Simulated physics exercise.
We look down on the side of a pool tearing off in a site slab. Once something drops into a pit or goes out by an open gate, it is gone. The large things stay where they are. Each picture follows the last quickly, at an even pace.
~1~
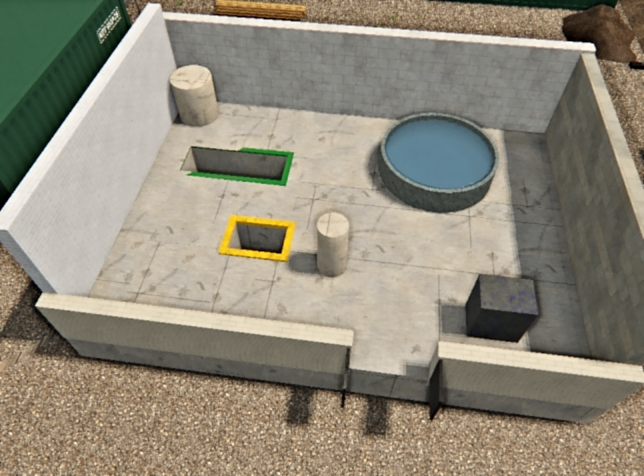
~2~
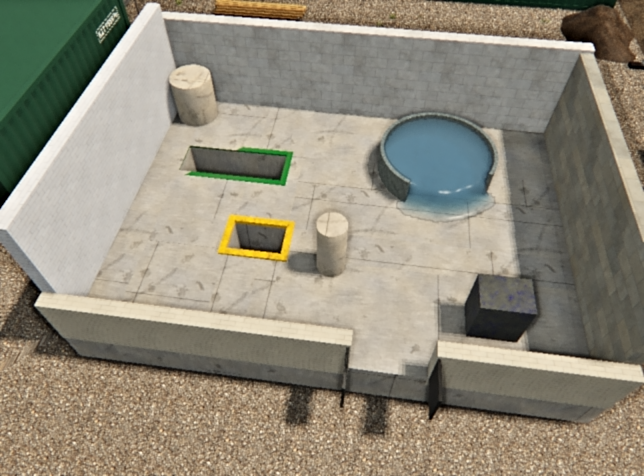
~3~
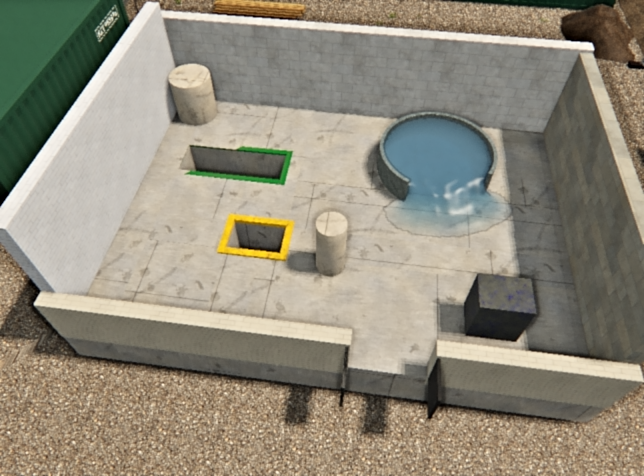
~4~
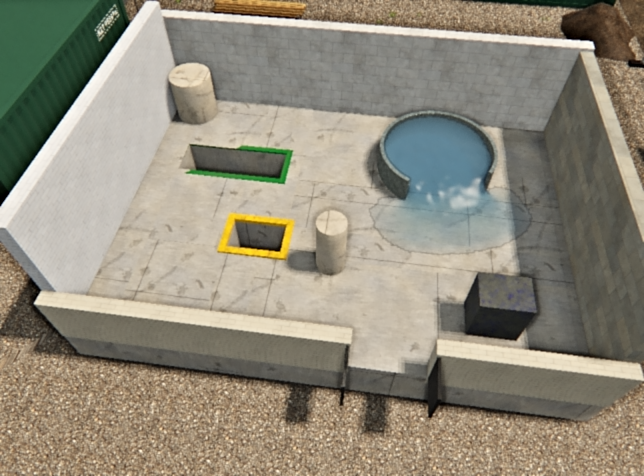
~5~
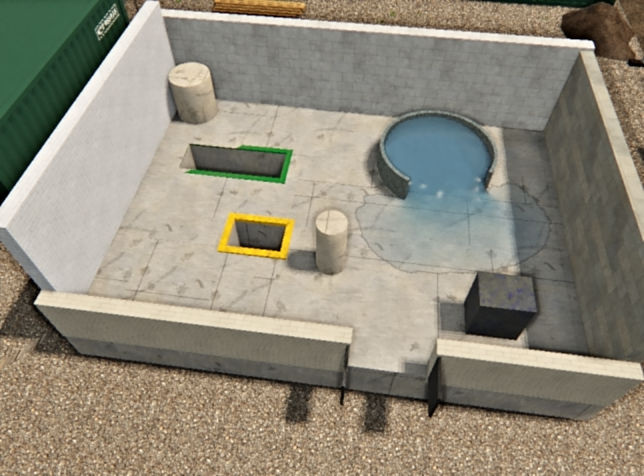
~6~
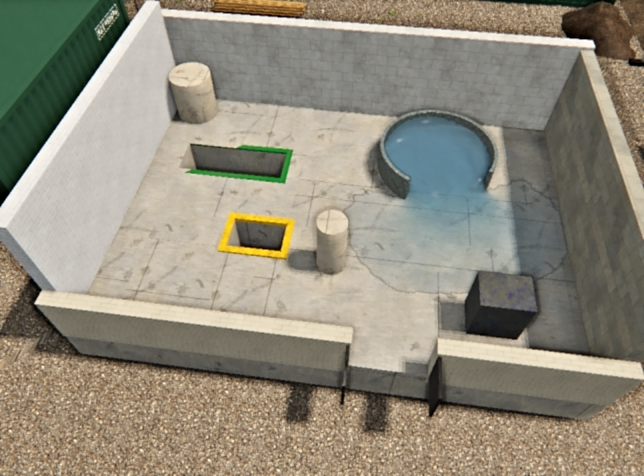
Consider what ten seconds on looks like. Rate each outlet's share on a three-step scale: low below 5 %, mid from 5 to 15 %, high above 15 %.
Scale: Gate - high, green pit - low, yellow pit - low.
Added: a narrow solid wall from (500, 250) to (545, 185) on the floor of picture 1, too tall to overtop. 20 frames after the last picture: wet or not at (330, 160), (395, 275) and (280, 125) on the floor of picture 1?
Listed order - dry, wet, dry.
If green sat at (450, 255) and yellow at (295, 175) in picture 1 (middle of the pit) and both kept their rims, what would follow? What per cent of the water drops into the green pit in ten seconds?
Out of a hundred parts, 80 go to green.
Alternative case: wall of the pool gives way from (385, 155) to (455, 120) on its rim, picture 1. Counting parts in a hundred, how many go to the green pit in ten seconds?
Green: 45 %.
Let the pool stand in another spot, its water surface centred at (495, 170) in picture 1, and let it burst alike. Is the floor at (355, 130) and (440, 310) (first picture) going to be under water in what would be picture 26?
First spot not reached, second spot swamped.
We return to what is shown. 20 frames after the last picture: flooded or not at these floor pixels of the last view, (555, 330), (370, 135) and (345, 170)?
In turn, the three spots are soaked, high and dry and high and dry.
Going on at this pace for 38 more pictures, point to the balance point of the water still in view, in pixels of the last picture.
My reading is close to (436, 265).
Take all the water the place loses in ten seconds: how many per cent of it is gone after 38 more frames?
Close to 75 per cent.
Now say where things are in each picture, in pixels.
In the first frame, still water in the round pool at (439, 153).
In the second frame, water pours out at (450, 204) and has run to (491, 198).
In the third frame, the front is at (507, 209), out from the gap at (449, 204).
In the fourth frame, water pours out at (449, 204) and has run to (525, 221).
In the fifth frame, the front is at (542, 230), out from the gap at (449, 203).
In the sixth frame, water pours out at (450, 203) and has run to (562, 227).
A moment on, water covers 30 % of the floor; the gate 0 %, the green pit 0 %, the yellow pit 0 %.
Next, water covers 35 % of the floor; the gate 2 %, the green pit 0 %, the yellow pit 0 %.
Then, water covers 35 % of the floor; the gate 11 %, the green pit 0 %, the yellow pit 0 %.
Later, water covers 50 % of the floor; the gate 17 %, the green pit 0 %, the yellow pit 0 %.
In the end, water covers 75 % of the floor; the gate 23 %, the green pit 0 %, the yellow pit 0 %.
